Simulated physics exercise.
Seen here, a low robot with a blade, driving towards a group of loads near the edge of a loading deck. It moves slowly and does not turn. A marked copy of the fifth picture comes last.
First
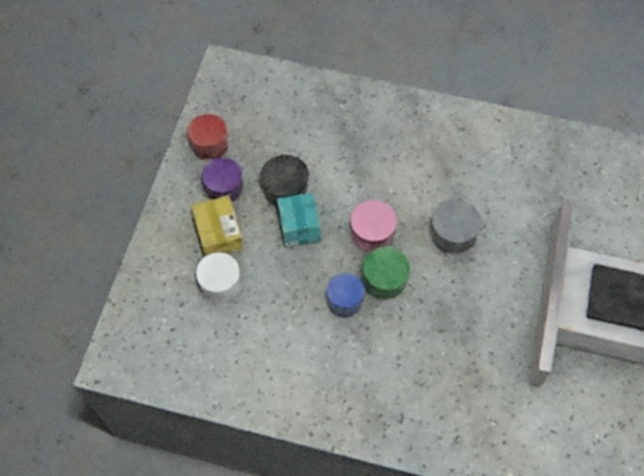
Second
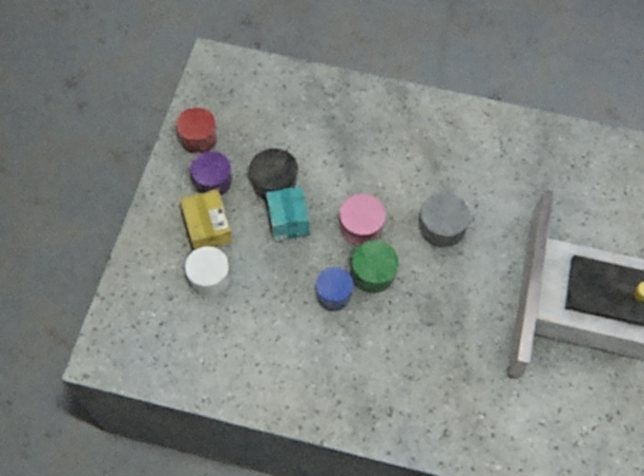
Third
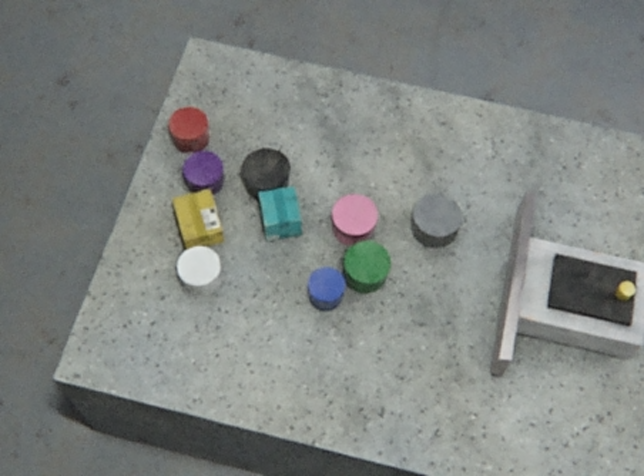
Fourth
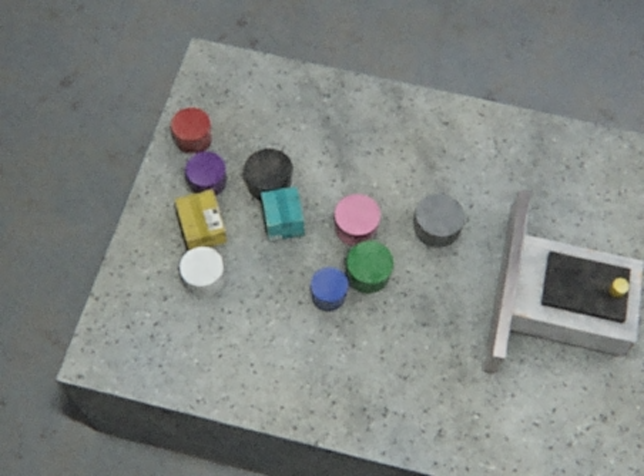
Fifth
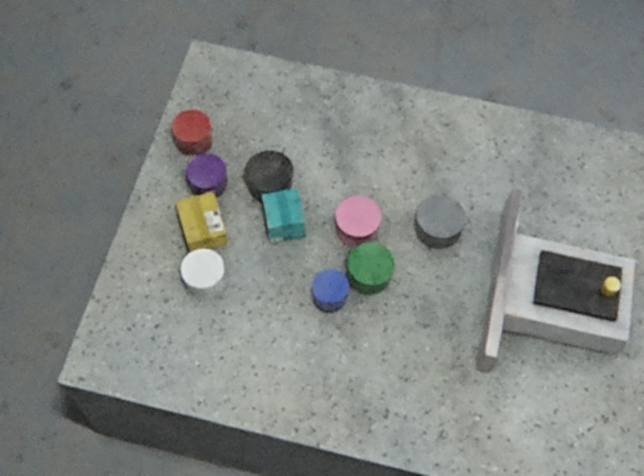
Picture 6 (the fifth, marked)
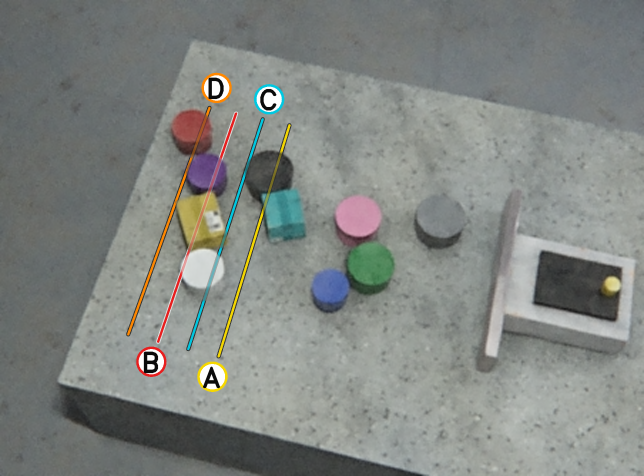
At first, colourful round and boxy loads sit scattered on a speckled grey deck, with a low, wide-bladed robot partly in view at the right. The view shifts slightly as the robot creeps straight left, showing more of its dark top and yellow knob. By the end, a smaller gap separates its blade from the grey load, and the loads remain unmoved on the deck.
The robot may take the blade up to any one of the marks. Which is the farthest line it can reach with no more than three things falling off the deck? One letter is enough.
No fourth one falls up to B.
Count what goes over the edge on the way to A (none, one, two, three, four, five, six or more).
The count is none.
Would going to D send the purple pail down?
Yes.
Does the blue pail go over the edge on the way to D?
No.
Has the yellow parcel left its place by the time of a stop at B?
By then, yes.
On the marked copy, A at (256, 233); B at (200, 220); C at (228, 227); D at (172, 214).
Following B. Soon after the start, robot (458, 257); grey pail (372, 203); green pail (359, 266).
Later, robot (348, 232); purple pail (184, 179); yellow parcel (185, 224).
In the end, robot (263, 213); purple pail over the edge; yellow parcel over the edge; two fallen.
As for the rest, A is within the limit but short; C is within the limit but short; D drops six.
